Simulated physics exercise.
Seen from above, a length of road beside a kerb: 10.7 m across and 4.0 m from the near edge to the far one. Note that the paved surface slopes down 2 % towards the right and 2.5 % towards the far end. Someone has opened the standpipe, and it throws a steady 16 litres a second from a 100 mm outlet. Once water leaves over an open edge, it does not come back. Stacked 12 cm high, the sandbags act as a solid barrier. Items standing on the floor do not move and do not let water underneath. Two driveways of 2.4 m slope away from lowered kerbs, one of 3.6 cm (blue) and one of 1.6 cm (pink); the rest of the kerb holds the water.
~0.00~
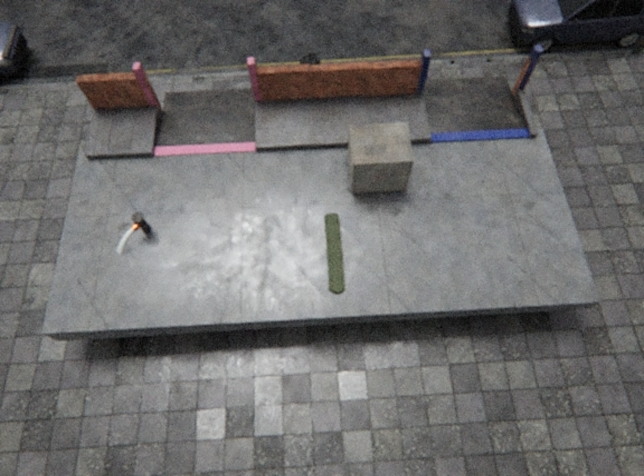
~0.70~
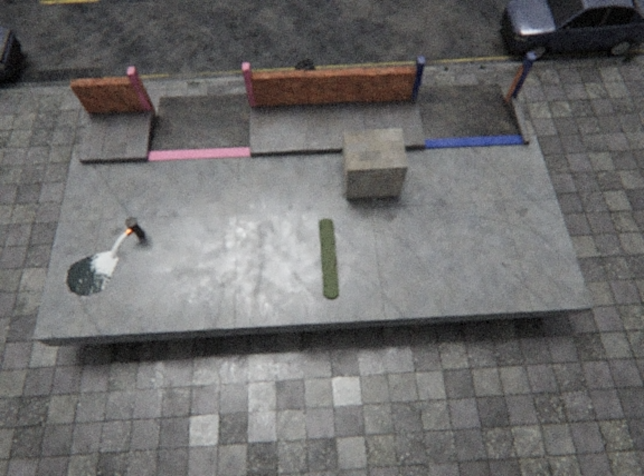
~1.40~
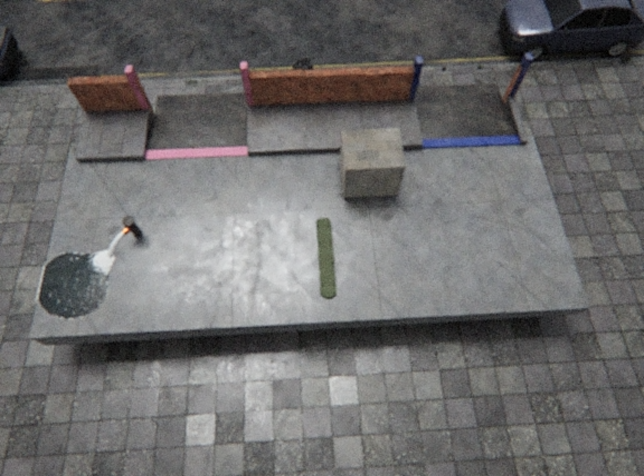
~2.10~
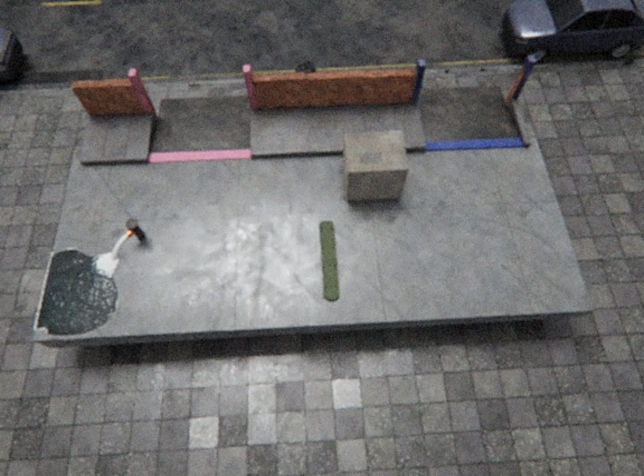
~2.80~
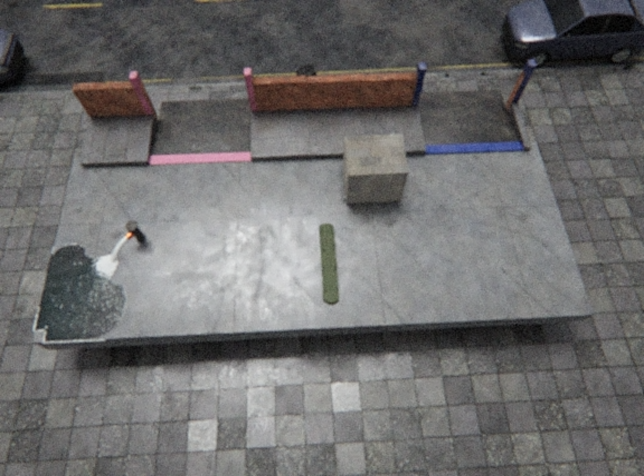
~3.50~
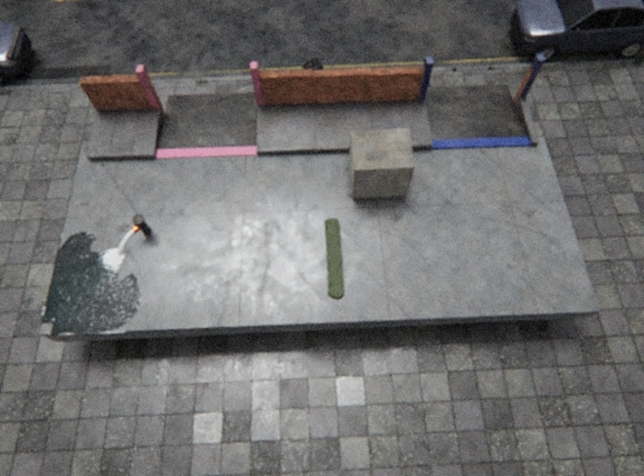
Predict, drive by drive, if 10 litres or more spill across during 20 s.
In the end the blue drive is going to trail the set figure; the pink drive is going to trail the set figure.
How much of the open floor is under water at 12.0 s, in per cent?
Something like 5 percent is wet.
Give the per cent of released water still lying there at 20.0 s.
I'd put it at around 22 per cent.
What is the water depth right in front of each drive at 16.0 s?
Depths in centimetres: Blue 0.0, pink 0.0.
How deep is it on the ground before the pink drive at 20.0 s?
0.4 cm.
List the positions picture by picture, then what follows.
In the first picture, the jet has just started at (127, 236); the ground is still dry.
In the second picture, the jet leaves at (120, 240); the sheet reaches (68, 286), 1.7 m away, and wets 0.7 m2.
In the third picture, from the spout at (117, 239) the water has spread over 1.6 m2; its tip is at (40, 302), and it is 1.2 cm deep on average.
In the fourth picture, the jet leaves at (121, 242); the sheet reaches (39, 328), 2.5 m away, and wets 2.2 m2.
In the fifth picture, the jet leaves at (121, 244); the sheet reaches (45, 342), 2.6 m away, and wets 2.5 m2.
In the sixth picture, the jet leaves at (127, 237); the sheet reaches (52, 334), 2.6 m away, and wets 2.6 m2.
After 5.0 s water covers 5 % of the floor and is deepest (4 cm) near (111, 262); blue drive not reached, pink drive not reached.
After 8.0 s water covers 5 % of the floor and is deepest (4 cm) near (111, 262); blue drive not reached, pink drive not reached.
After 12.0 s water covers 5 % of the floor and is deepest (4 cm) near (111, 262); blue drive not reached, pink drive not reached.
After 16.0 s water covers 5 % of the floor and is deepest (4 cm) near (111, 262); blue drive not reached, pink drive not reached.
After 20.0 s water covers 5 % of the floor and is deepest (4 cm) near (111, 262); blue drive not reached, pink drive not reached.
